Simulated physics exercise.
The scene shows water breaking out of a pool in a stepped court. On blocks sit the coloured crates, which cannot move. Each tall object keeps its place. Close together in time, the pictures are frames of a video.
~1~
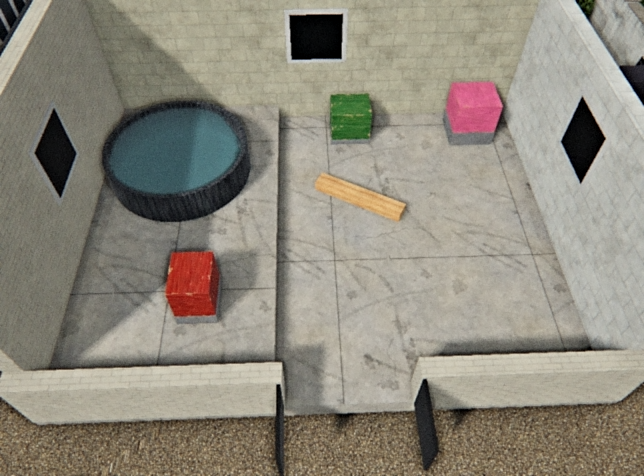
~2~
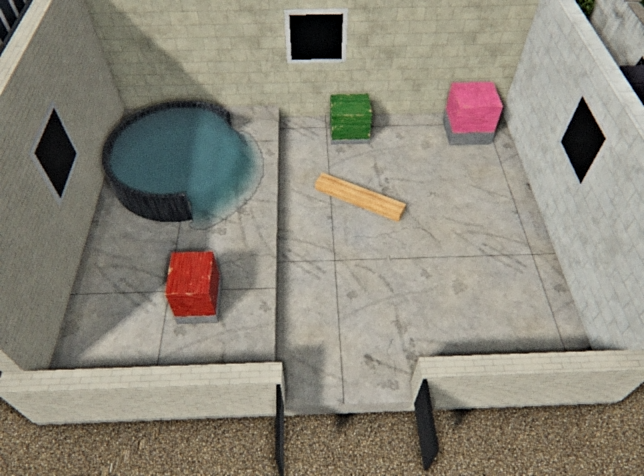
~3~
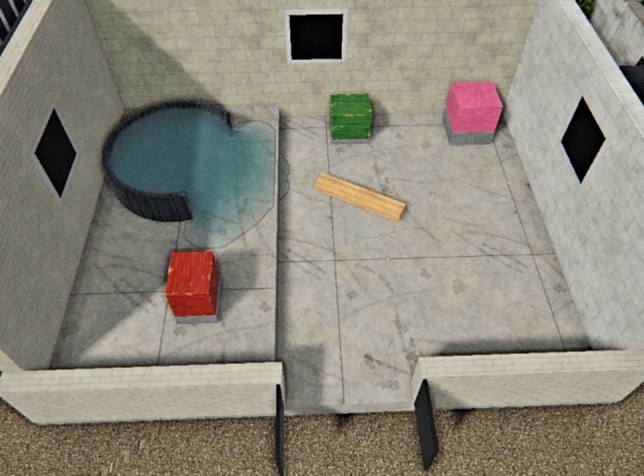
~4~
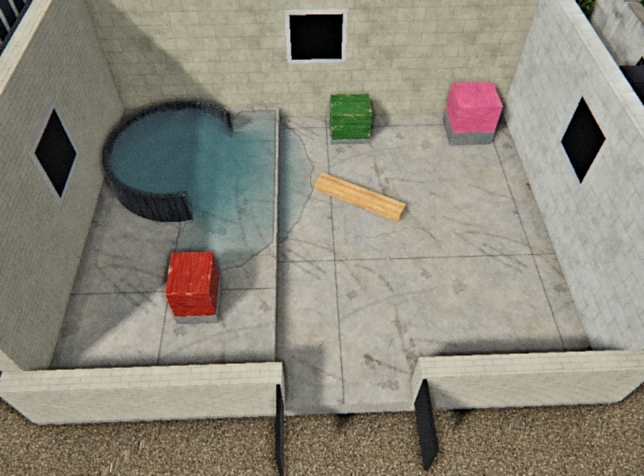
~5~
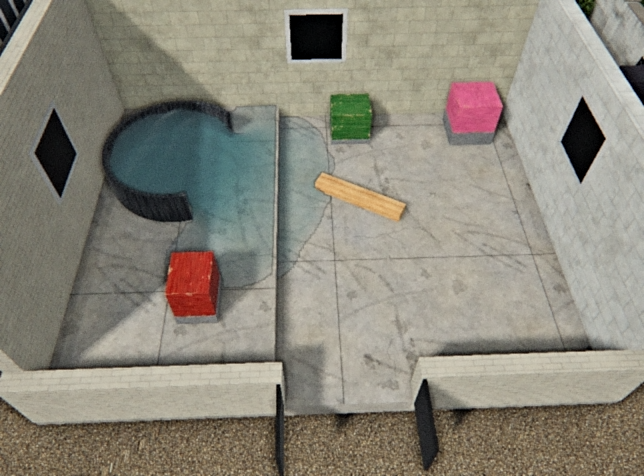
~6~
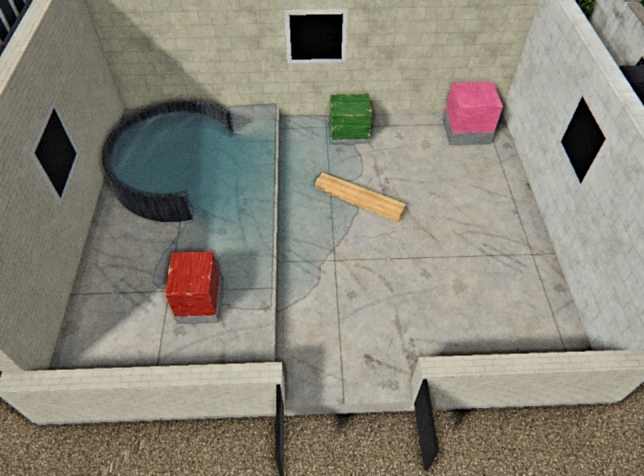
Water breaks out of the round pool and spreads right across the court floor.
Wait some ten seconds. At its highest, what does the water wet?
At the end, the pink crate will not even get damp; the green crate will be wet; the red crate will not even get damp.
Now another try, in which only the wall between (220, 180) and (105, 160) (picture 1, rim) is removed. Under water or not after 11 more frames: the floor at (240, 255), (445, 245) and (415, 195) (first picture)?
Going through them in turn: Reached by the flood, then still unsoaked, then still unsoaked.
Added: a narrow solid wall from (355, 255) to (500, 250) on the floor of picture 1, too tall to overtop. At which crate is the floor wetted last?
That would be the pink one.
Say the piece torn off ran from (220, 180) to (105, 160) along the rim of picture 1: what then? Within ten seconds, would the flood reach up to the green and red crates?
First the green crate: It is left alone; then the red crate: It is hit.
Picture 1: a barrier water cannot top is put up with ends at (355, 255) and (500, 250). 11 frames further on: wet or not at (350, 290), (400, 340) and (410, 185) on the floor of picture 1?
Outcome by spot, in order - watered, watered, watered.
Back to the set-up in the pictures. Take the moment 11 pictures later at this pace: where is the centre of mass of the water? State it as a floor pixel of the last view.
That puts it at around (292, 205).
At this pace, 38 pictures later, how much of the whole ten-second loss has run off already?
About 45 per cent.
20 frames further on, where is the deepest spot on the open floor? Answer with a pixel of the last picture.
Deepest spot: Around (574, 377).
A moment on, water covers 40 % of the floor; the pink crate not reached, the green crate water round its plinth, the red crate water round its plinth.
Next, water covers 60 % of the floor; the pink crate water round its plinth, the green crate water round its plinth, the red crate water round its plinth.
Then, water covers 70 % of the floor; the pink crate water round its plinth, the green crate water round its plinth, the red crate water round its plinth.
Later, water covers 70 % of the floor; the pink crate water round its plinth, the green crate water round its plinth, the red crate water round its plinth.
In the end, water covers 70 % of the floor; the pink crate stayed above the water, the green crate was topped, the red crate stayed above the water.
